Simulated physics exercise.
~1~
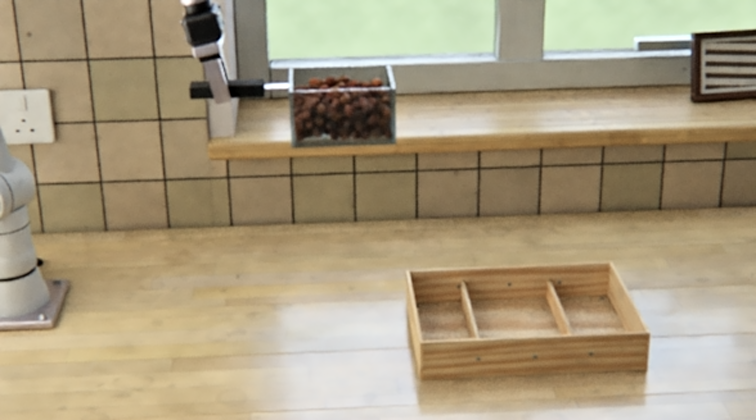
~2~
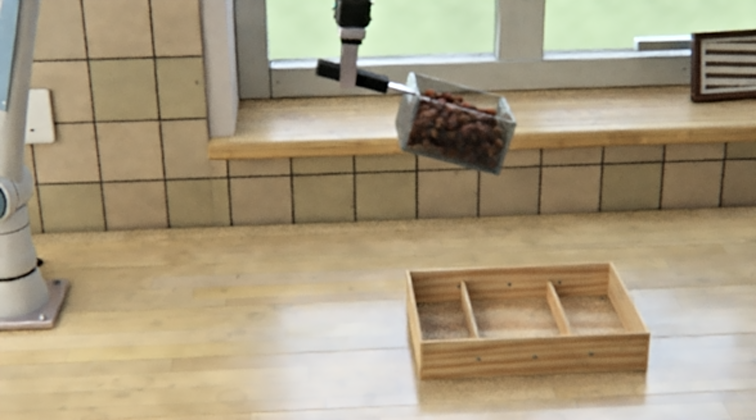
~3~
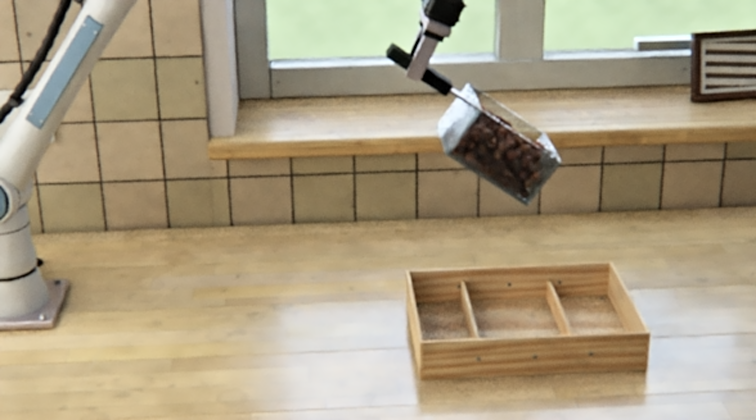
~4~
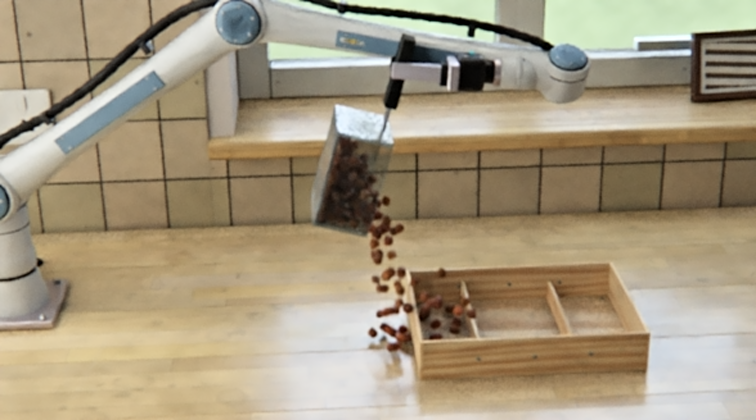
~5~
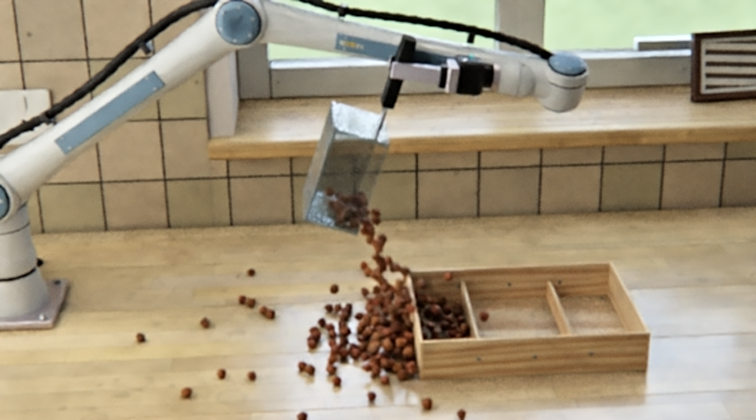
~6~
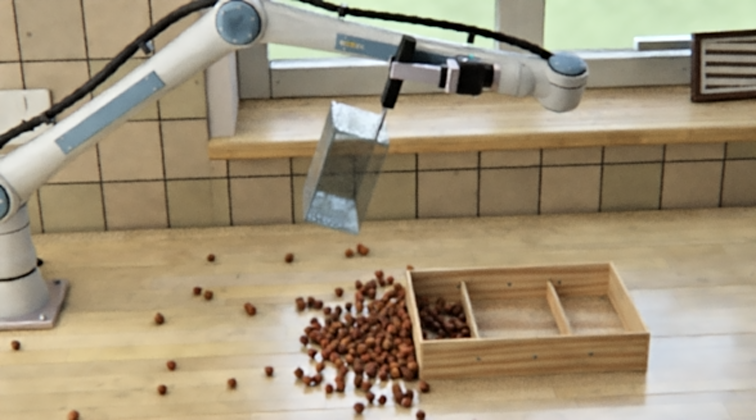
A wooden counter beneath a window and a tiled wall is seen from the front and slightly above, with a pale robot arm at the left and an open wooden tray with three compartments at the right. The arm holds a clear box of reddish-brown hazelnuts near the sill. It carries the box right, tipping it, then lowers it a little towards the tray. Moving back left, it tilts the box steeply, and nuts pour over the tray's left edge. Most pile and scatter on the counter, some fill the left compartment, and the emptied box stays tilted above.
